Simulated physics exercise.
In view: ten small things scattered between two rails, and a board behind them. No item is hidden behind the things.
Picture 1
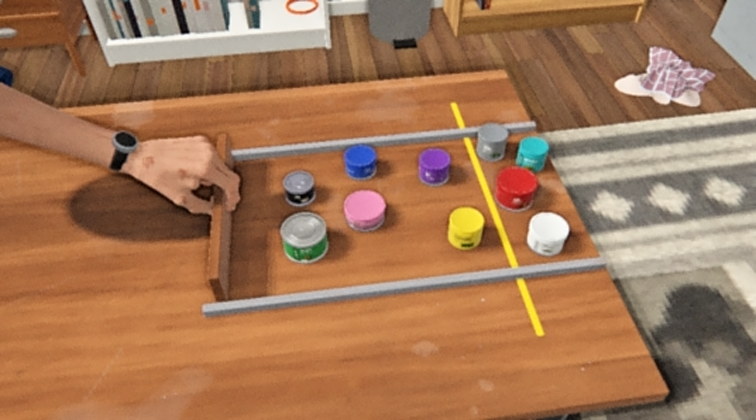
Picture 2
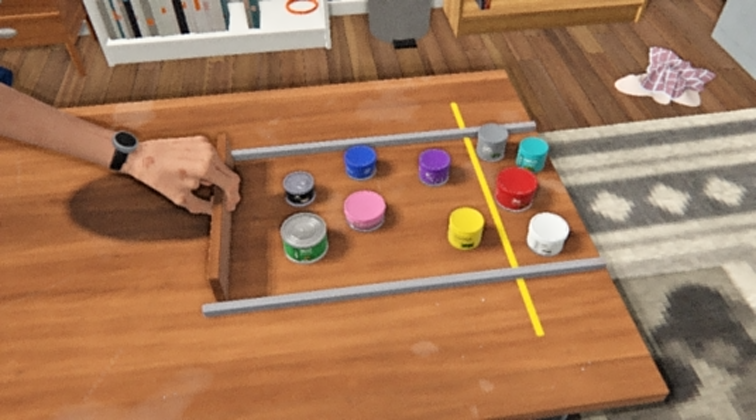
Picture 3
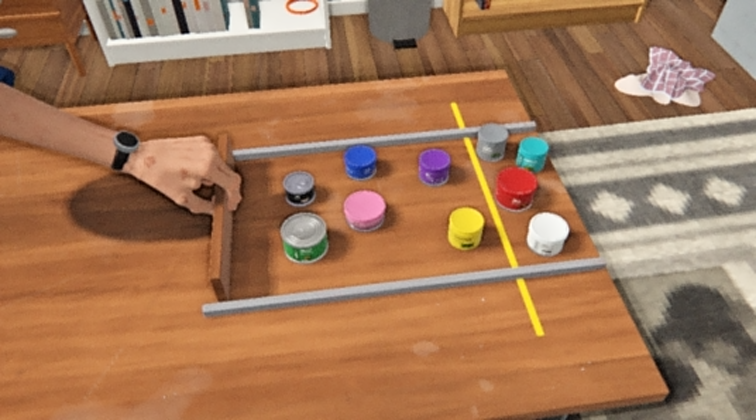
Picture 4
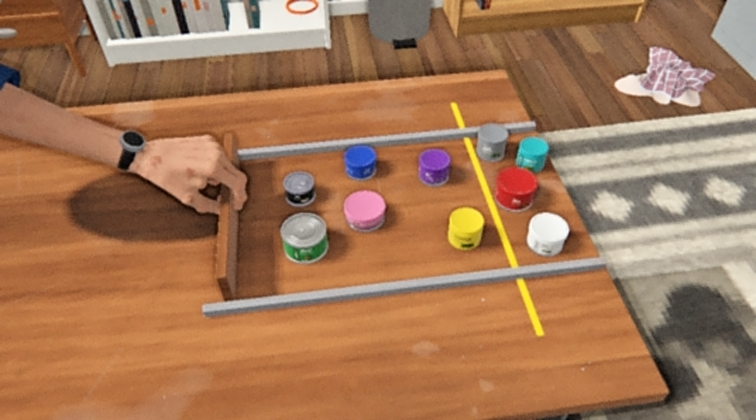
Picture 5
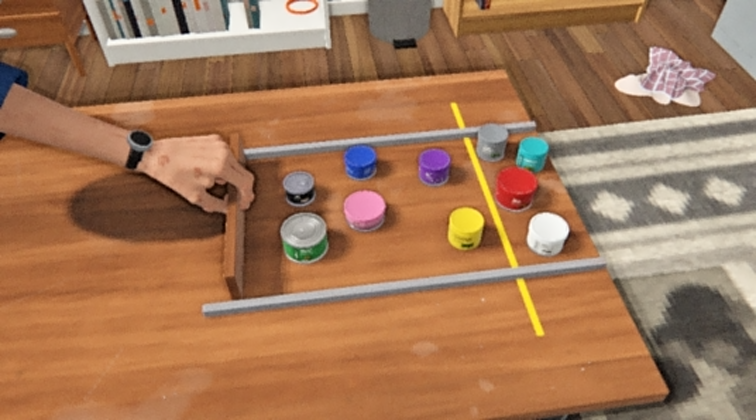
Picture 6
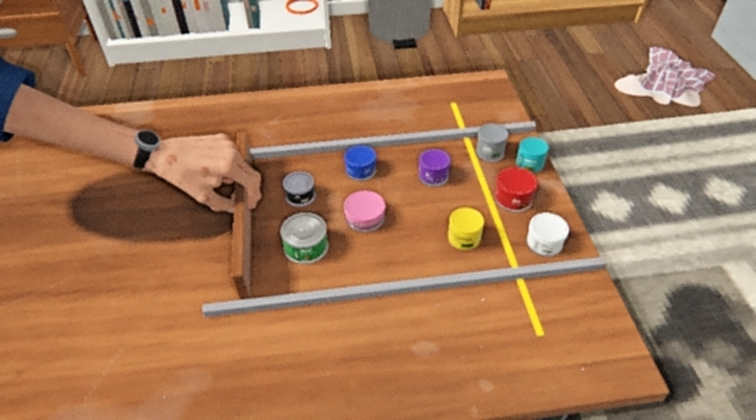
The clip opens on a wooden table where ten small colourful containers sit scattered between two grey rails, some beyond a yellow line, as a hand wearing a dark watch grips a board at the left. The hand barely moves at first, then slides the board slightly right, while the containers stay still.
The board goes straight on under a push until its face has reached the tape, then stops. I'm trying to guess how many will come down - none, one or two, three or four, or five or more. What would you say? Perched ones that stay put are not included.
I would say none.
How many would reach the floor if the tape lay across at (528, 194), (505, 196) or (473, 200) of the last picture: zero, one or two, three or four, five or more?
First five or more, then either one or two, then none at all.
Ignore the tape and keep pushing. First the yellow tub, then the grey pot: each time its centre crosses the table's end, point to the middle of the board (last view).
Points: About (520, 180) and about (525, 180).
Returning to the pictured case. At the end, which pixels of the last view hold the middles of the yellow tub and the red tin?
(561, 225), and the other (548, 187).
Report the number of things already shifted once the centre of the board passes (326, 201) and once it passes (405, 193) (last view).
Tally: First 3; then 6.
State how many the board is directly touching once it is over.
It's 4.
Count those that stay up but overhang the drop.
That'd be 2.
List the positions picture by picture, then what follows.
The first picture shows turquoise tub (532, 155); white pot (547, 235); red tin (515, 189); board (223, 212); tape (489, 198).
The second picture shows white pot (547, 235); green tin (305, 238).
The third picture shows red tin (515, 189); yellow tub (466, 229).
The fourth picture shows turquoise tub (532, 155); black tin (300, 189).
The fifth picture shows white pot (547, 235); blue tin (361, 163).
The sixth picture shows turquoise tub (532, 155); white pot (547, 235); red tin (515, 189); board (243, 210); tape (489, 198).
Early on, none off yet; turquoise tub at rest near (532, 155); white pot at rest near (547, 235); red tin at rest near (515, 189).
Finally, the number that fall off is zero.
